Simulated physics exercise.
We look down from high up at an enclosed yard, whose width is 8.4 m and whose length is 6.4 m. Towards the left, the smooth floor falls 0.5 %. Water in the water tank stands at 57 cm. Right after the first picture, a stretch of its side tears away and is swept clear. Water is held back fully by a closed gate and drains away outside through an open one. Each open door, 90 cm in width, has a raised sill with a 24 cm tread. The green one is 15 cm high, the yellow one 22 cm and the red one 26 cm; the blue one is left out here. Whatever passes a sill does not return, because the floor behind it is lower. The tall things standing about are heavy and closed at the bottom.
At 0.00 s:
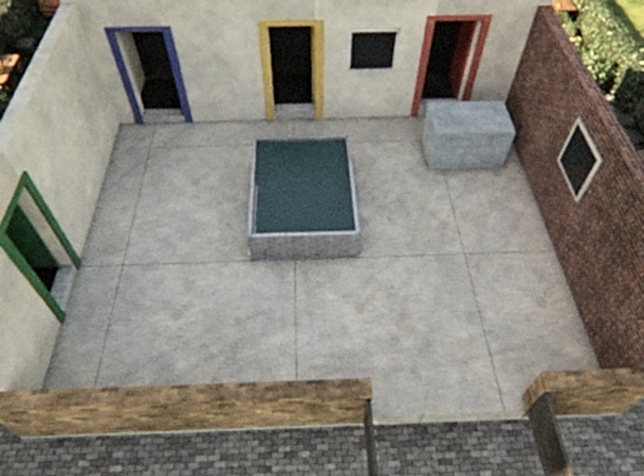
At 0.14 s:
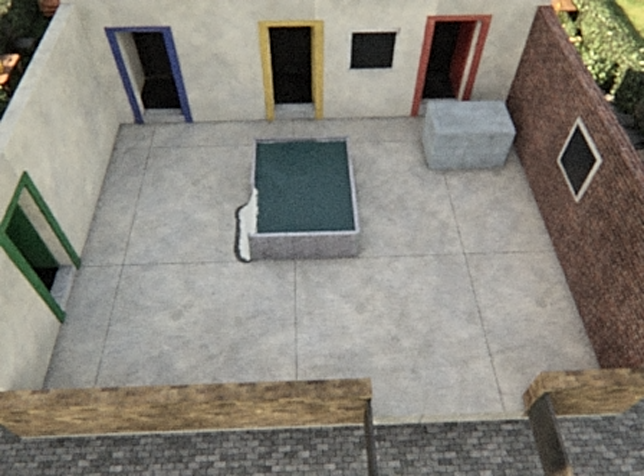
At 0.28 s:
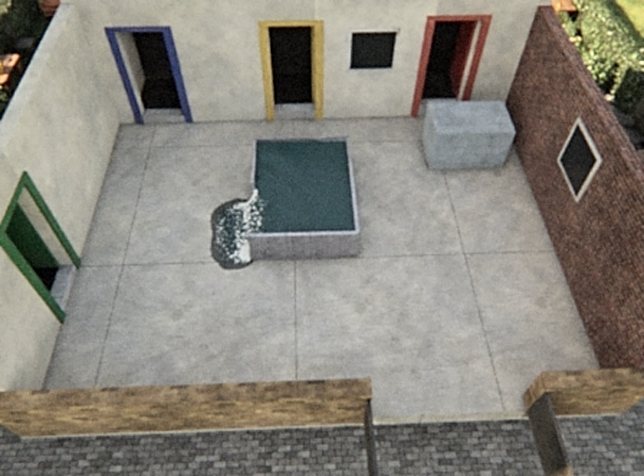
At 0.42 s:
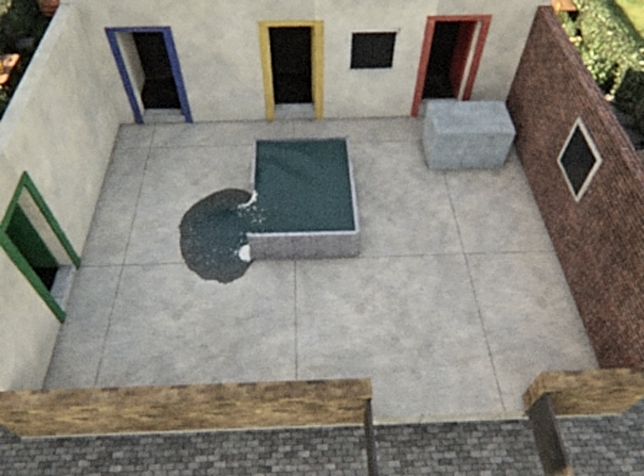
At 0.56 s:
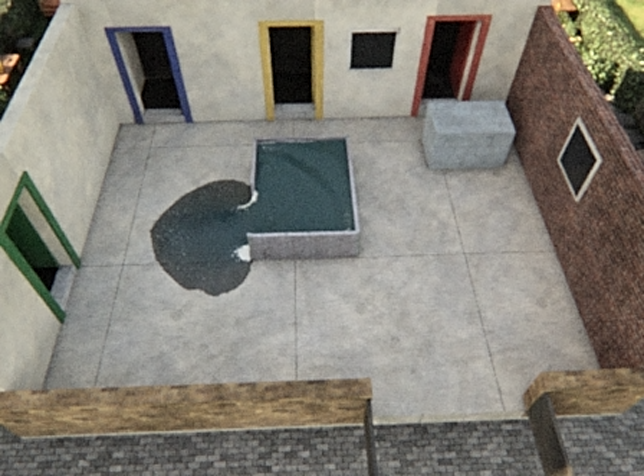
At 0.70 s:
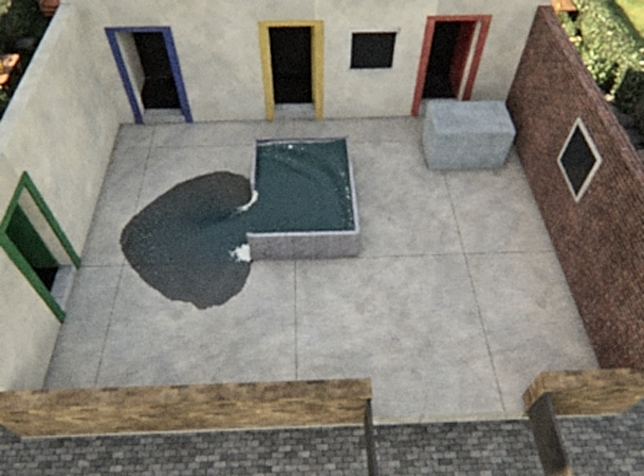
Water burst through the left side of a raised tank in a walled yard with coloured doorways, splashed onto the bare floor, and spread leftward in a widening dark pool toward the green doorway.
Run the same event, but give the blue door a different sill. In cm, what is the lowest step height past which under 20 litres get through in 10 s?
Close to 11.5 cm is just enough.
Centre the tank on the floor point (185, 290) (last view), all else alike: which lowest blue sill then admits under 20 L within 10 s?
Then roughly 10.5 cm.
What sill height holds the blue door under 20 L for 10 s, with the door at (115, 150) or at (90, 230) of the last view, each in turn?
Around 9.0 and 21 cm respectively.
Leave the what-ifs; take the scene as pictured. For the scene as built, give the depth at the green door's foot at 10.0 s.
About 8.5 centimetres deep.
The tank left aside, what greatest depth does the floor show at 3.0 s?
Around 30 centimetres.
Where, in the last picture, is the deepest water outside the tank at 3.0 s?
Near pixel (39, 401).
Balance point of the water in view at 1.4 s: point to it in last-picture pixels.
(262, 217).
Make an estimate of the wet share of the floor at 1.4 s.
20 %.
After 1.4 s water covers 20 % of the floor, deepest (32 cm) near (245, 247); it has not reached the blue door.
After 3.0 s water covers 30 % of the floor, deepest (30 cm) near (39, 401); 12 cm at the blue door, 0 litres in over its 17 cm sill.
After 10.0 s water covers 90 % of the floor, deepest (9 cm) near (49, 367); 8 cm at the blue door, 1 litre in over its 17 cm sill.
At the blue door as built, the water arrived by 2.8 s and peaked near 16 cm at 3.6 s.
Run again over the same 10 s with other heights there, 33 litres in over 10 cm, 8 litres over 13.5 cm. The limit of 20 litres is kept from about 11.5 cm up.
